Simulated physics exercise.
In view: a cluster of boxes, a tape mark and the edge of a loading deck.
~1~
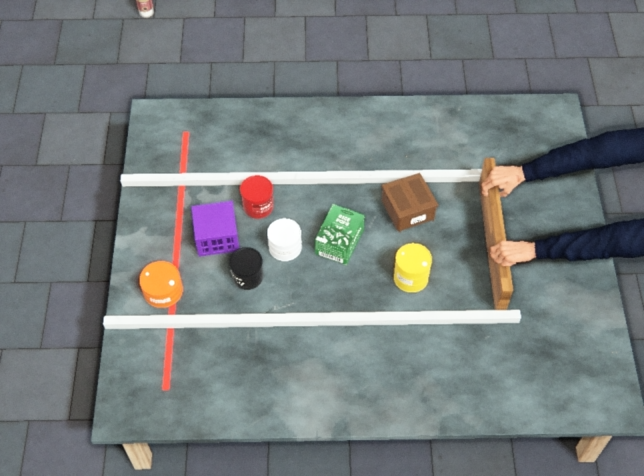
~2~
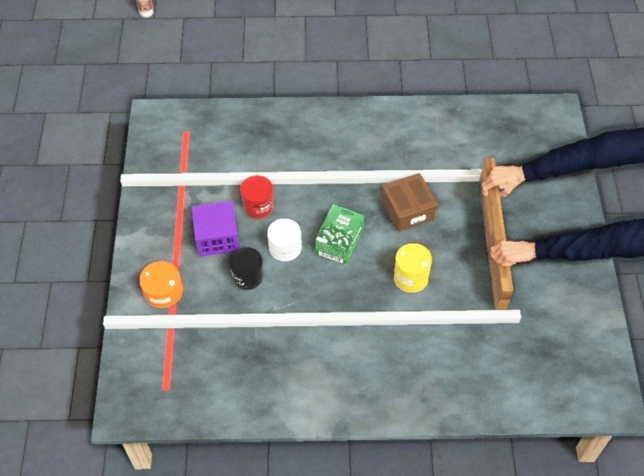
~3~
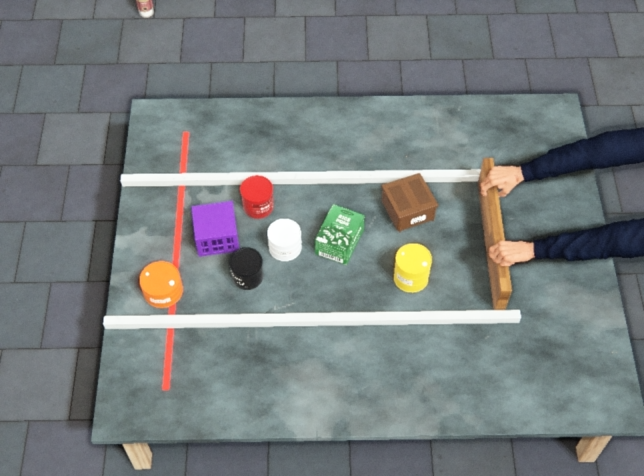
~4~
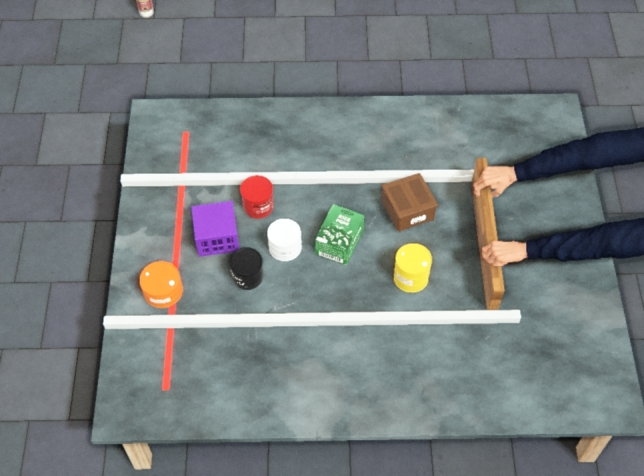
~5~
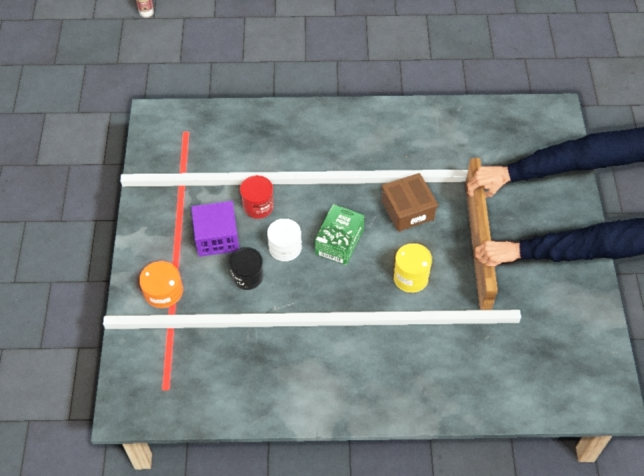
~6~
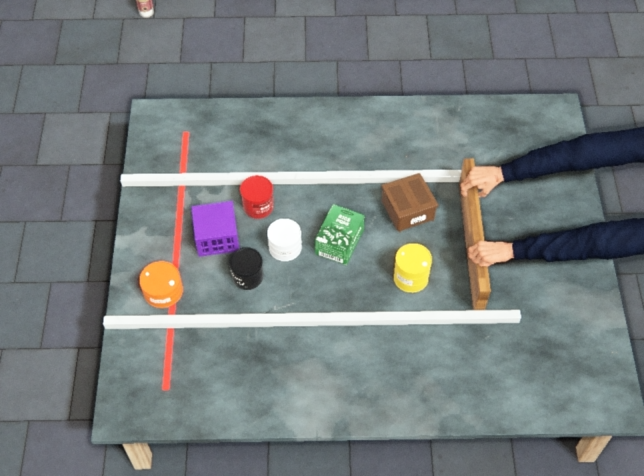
On a gray table between two white rails, a pair of hands held a wooden plank upright, then slid it slightly left toward the brown box and yellow canister, while the colorful objects stayed still.
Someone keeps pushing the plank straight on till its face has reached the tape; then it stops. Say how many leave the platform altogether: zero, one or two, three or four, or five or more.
Just one, or two at most, falls.
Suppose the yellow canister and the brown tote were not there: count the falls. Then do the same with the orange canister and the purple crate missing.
The first removal gives 0, the second gives 0.
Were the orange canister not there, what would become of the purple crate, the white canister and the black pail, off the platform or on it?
Here's how it goes: The purple crate ends up down, the white canister is still up there, and the black pail is still up there.
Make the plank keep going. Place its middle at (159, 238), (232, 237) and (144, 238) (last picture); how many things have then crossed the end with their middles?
Respectively 5, 0 and 5.
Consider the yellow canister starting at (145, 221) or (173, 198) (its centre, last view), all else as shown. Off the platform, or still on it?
Place by place, it drops off; goes over.
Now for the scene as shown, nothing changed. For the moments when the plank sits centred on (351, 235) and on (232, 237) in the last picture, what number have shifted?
First position 3; second position 8.
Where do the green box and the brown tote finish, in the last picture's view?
Green box at (158, 243), brown tote at (158, 196).
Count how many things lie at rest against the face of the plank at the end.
3 of them.
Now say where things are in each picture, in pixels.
Orange canister (161, 285); purple crate (216, 229); black pail (247, 269); plank (495, 233); tape (177, 250), in the first picture.
Purple crate (216, 229); brown tote (409, 203), in the second picture.
Black pail (247, 269); yellow canister (412, 268), in the third picture.
Orange canister (161, 285); red pail (257, 197), in the fourth picture.
Purple crate (216, 229); green box (340, 235), in the fifth picture.
Orange canister (161, 285); purple crate (216, 229); black pail (247, 269); plank (474, 234); tape (177, 250), in the sixth picture.
Soon after, none off yet; orange canister at rest near (161, 285); purple crate at rest near (216, 229); black pail at rest near (247, 269).
In the end, the number that fall off is one or two; gone, purple crate and orange canister.
